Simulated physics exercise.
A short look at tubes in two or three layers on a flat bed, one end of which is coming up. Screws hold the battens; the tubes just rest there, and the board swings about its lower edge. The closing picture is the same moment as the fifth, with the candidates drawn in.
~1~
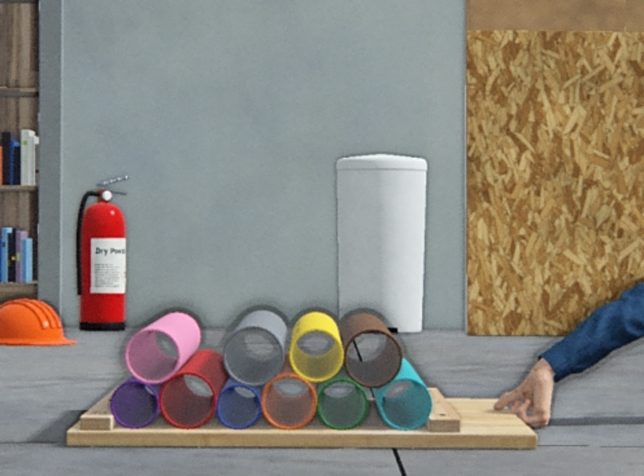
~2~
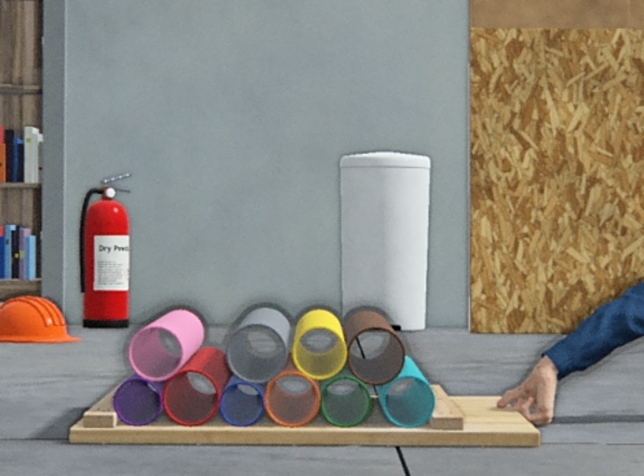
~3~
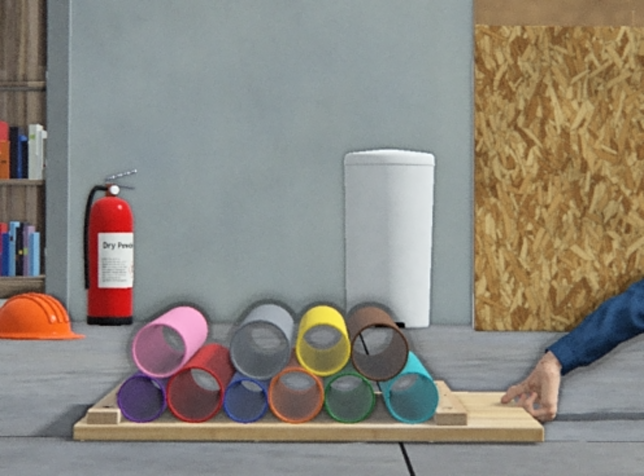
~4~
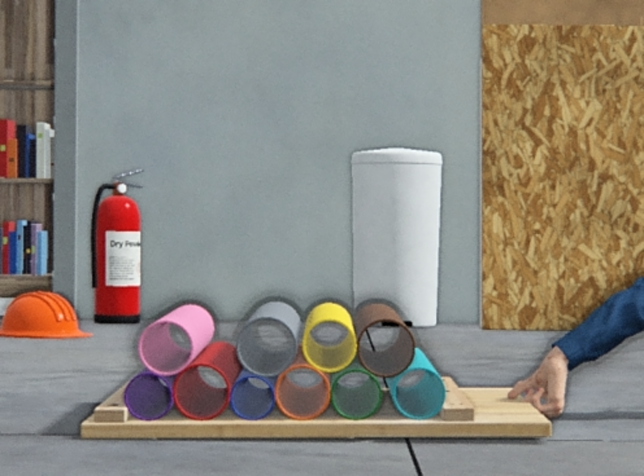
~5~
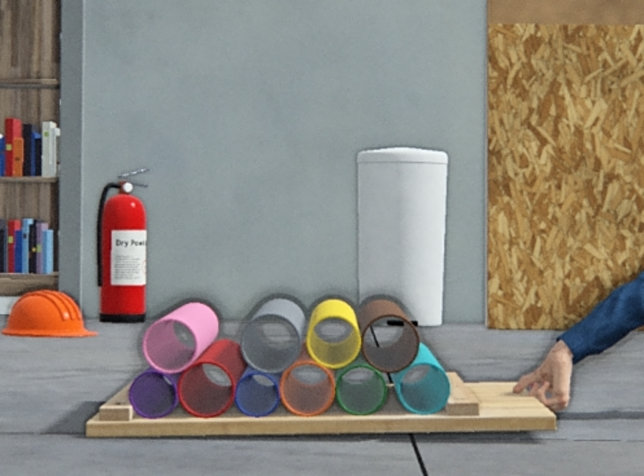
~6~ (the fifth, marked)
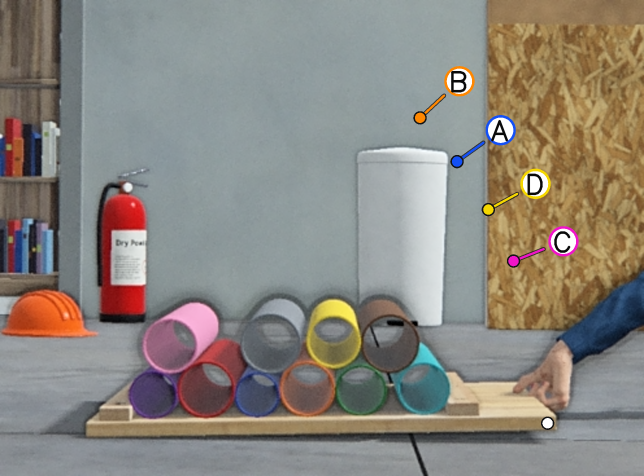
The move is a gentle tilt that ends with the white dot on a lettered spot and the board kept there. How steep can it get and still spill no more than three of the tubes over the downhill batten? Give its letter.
The last mark within the limit is C.
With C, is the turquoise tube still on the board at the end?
Yes.
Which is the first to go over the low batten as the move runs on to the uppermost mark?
The pink one.
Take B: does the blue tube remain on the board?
No, with B.
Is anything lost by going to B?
Yes, at B.
On the marked copy, A at (457, 162); B at (420, 118); C at (514, 261); D at (488, 209); the white dot at (547, 423).
Taking C. A third of the way, board at 15°.
Two thirds of the way, board at 22°.
When it is over, board at 22°, two over the low batten (grey, pink).
As for the rest, A ten over the low batten; B ten over the low batten; D ten over the low batten.
